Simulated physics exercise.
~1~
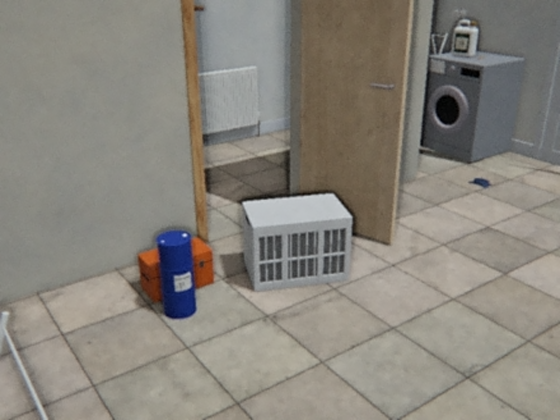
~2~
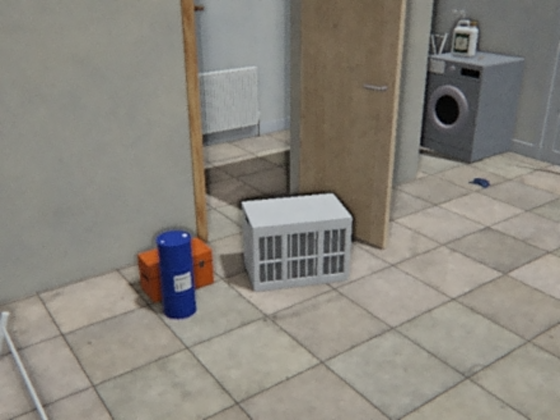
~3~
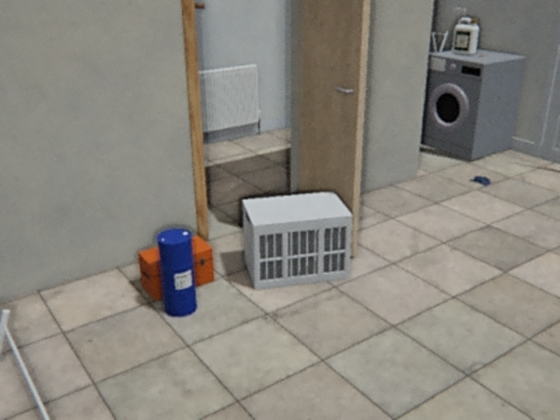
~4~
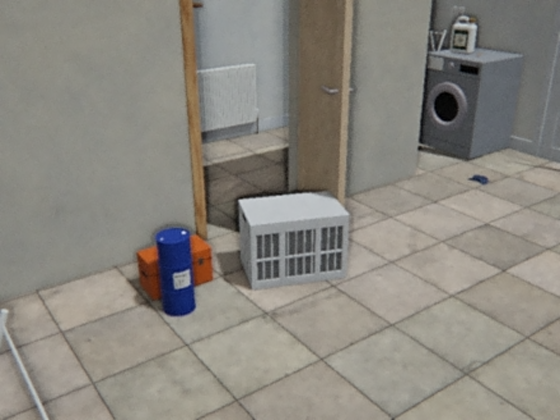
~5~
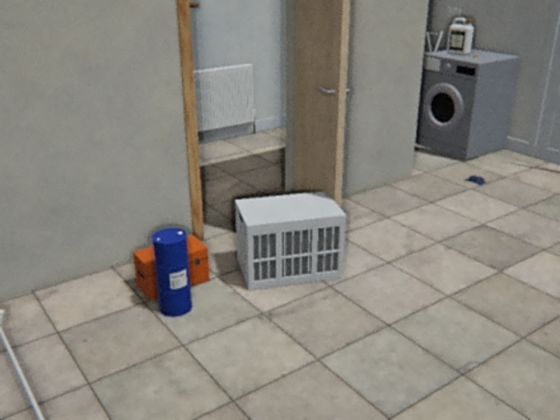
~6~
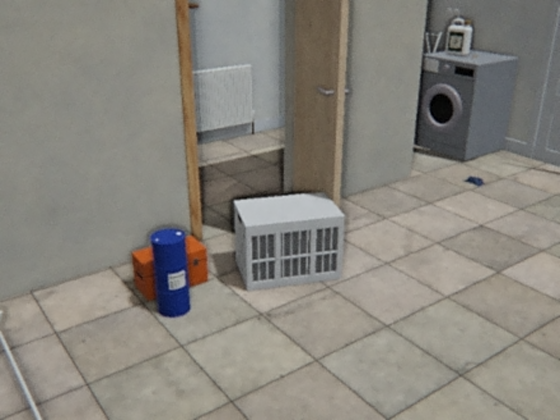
The door swings partway toward closed and stops still open behind the white slatted chest.
